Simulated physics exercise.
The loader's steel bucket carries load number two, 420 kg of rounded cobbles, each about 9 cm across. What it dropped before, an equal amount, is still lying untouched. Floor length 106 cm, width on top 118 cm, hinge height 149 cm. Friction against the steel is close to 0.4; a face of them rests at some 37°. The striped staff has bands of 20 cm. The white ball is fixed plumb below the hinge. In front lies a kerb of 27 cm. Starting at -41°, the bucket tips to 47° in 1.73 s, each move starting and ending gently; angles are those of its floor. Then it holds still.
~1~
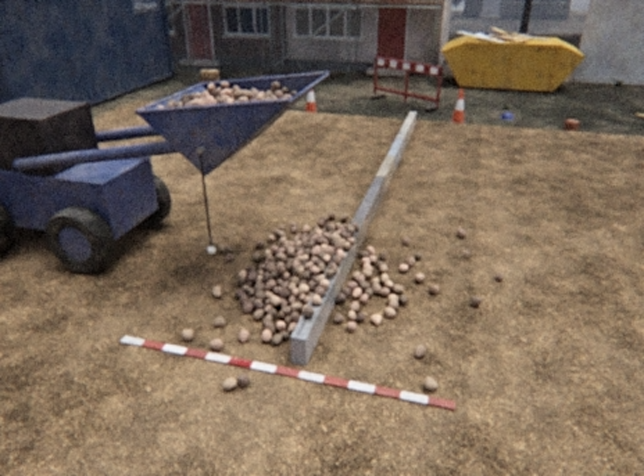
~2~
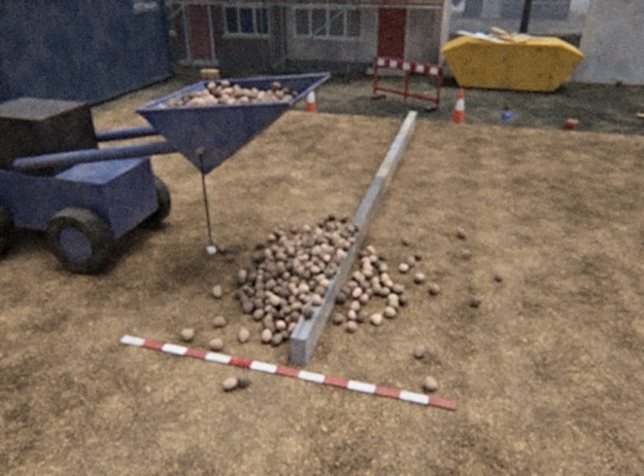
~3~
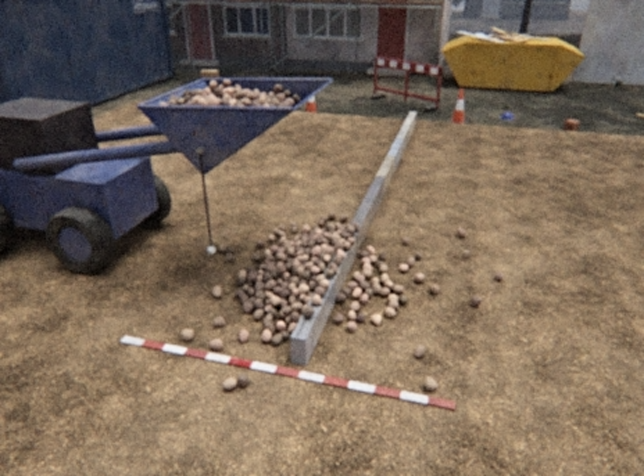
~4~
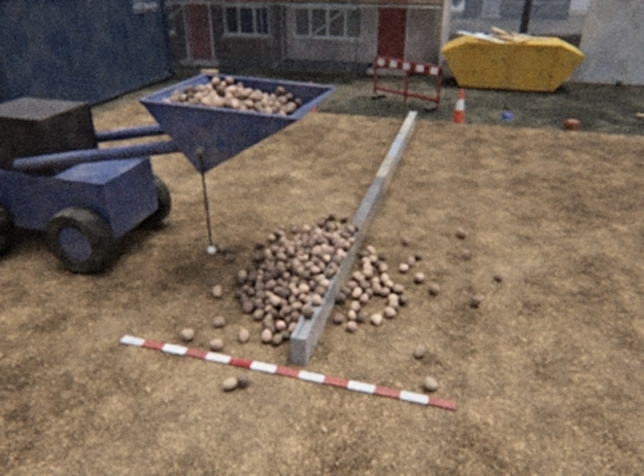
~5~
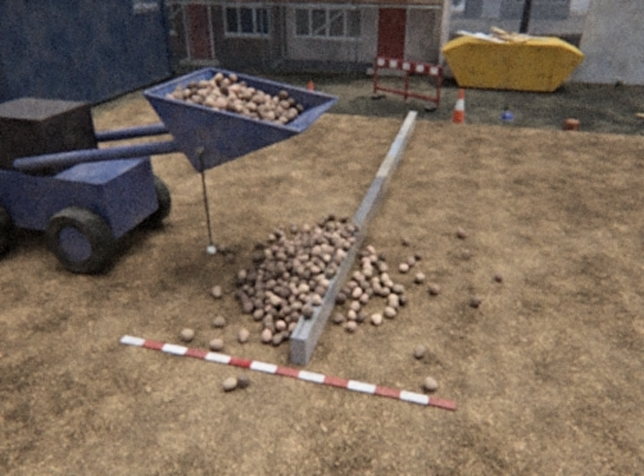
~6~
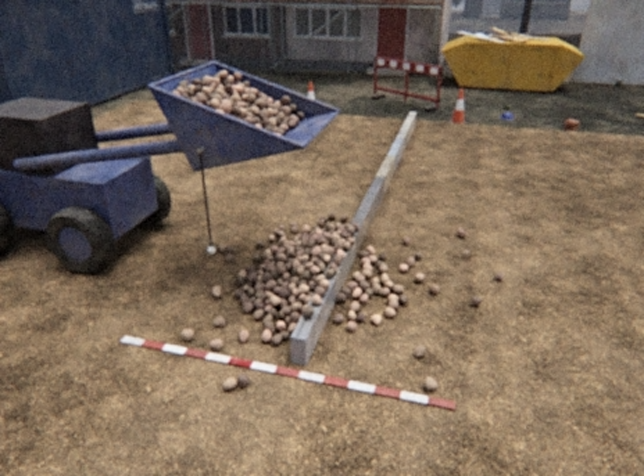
On a building site of bare brown earth, seen from slightly above, a yellow skip, traffic cones and a red-and-white barrier stand before houses. At left a blue loader holds a bucket of pinkish-brown stones above a pile of similar stones lying against and over a grey kerb, behind a striped staff. The bucket steadily tilts its right-hand lip downward while the stones, loader and view stay otherwise still.
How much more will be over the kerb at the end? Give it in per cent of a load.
Some 24 per cent is added.
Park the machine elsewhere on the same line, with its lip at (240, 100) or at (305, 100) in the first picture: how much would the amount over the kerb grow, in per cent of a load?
First some 0, then 50 per cent.
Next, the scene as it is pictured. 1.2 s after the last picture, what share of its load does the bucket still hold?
Roughly 20 per cent is still inside.
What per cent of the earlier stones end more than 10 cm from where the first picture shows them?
Roughly 20 per cent of them.
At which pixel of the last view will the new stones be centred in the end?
Near (313, 262).
Then, 0.7 s after the last picture the floor is at 33°; in per cent of one load, 99 in the bucket, 89 on this side of the kerb, 12 over the kerb; the foremost stones are at (452, 290).
Then, 1.2 s after the last picture the floor is at 47°; in per cent of one load, 22 in the bucket, 162 on this side of the kerb, 16 over the kerb; the foremost stones are at (452, 290).
Then, 1.6 s after the last picture the floor is at 47°; in per cent of one load, 0 in the bucket, 170 on this side of the kerb, 30 over the kerb; the foremost stones are at (458, 292).
Then, 4.3 s after the last picture the floor is at 47°; in per cent of one load, 0 in the bucket, 165 on this side of the kerb, 35 over the kerb; the foremost stones are at (481, 291). Net gain over the kerb, 24.
